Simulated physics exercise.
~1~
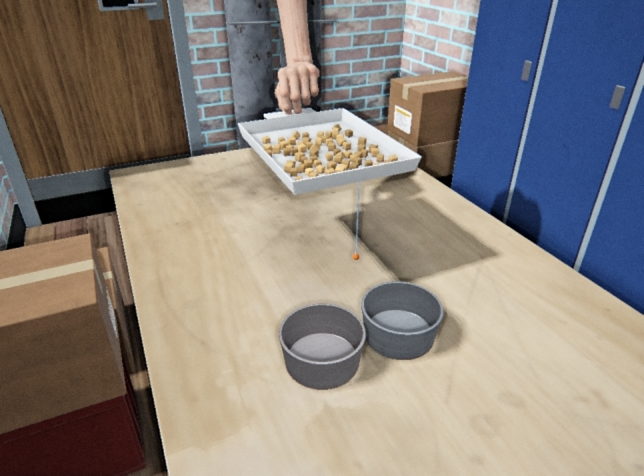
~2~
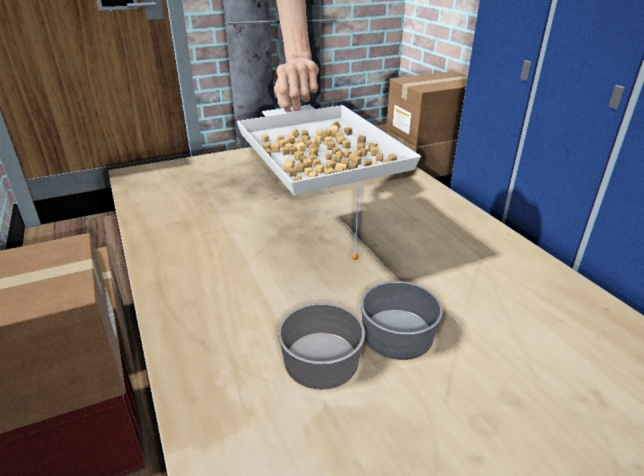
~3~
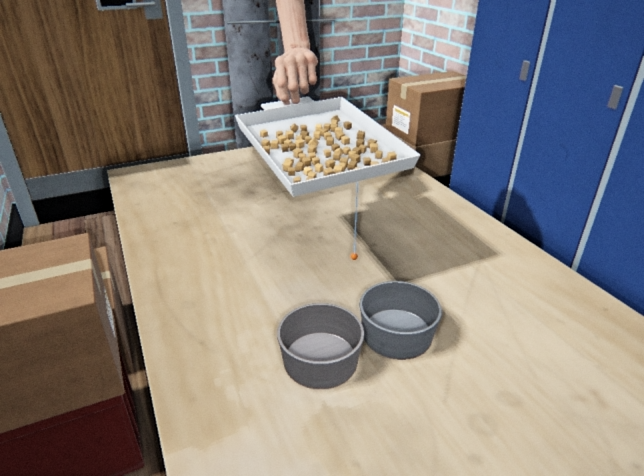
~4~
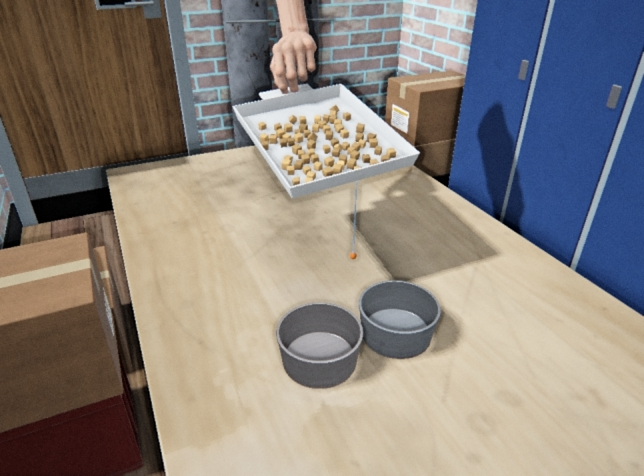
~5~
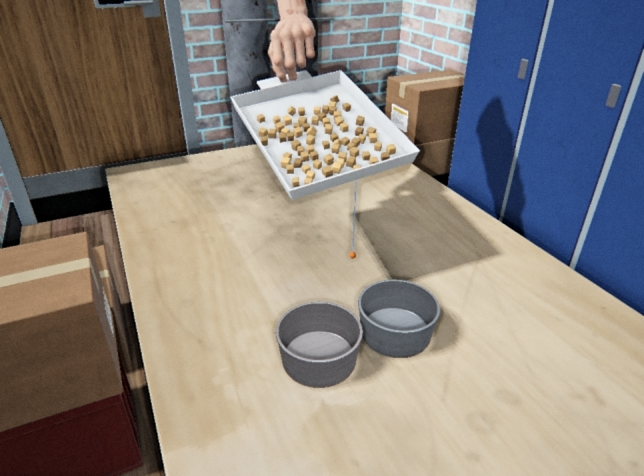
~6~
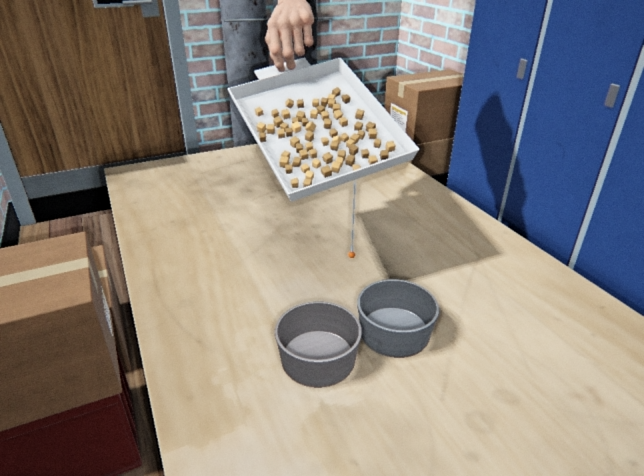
A hand tilts a white tray of small wooden cubes toward its lower left corner.
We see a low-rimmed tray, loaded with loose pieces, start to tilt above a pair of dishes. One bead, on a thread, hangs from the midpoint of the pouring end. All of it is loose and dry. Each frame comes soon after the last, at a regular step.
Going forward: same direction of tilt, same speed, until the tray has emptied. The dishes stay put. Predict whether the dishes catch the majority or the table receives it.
The dishes catch a minority of the load.
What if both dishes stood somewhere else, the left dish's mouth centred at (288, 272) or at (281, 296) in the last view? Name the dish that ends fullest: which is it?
The dish at left, then the dish at left.
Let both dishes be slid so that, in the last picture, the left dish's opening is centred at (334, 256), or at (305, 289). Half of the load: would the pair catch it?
Taking the tries in order: A minor share, followed by a major share.
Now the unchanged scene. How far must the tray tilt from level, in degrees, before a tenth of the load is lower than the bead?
Angle: Close to 115°.
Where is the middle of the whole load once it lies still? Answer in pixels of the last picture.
Centre at rest, last view: Approx. (314, 320).
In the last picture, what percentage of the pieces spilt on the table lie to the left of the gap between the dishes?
90 in a hundred, roughly.
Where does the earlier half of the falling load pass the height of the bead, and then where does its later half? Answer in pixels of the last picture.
The opening half passes (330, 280), the closing half (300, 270).
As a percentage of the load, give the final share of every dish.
Per hundred pieces, the left dish ends with about 10 and the right dish with about 10.
Soon, tray tipped steeply; all on the tray.
A while on, tray tipped past a quarter turn; nearly all on the tray; a stray few outside both; a stray few in the air.
Towards the end, tray tipped past a quarter turn; a small part in the left dish; a small part in the right dish; most outside both; a stray few in the air.
Finally, tray tipped past a quarter turn; a small part in the left dish; a small part in the right dish; most outside both.
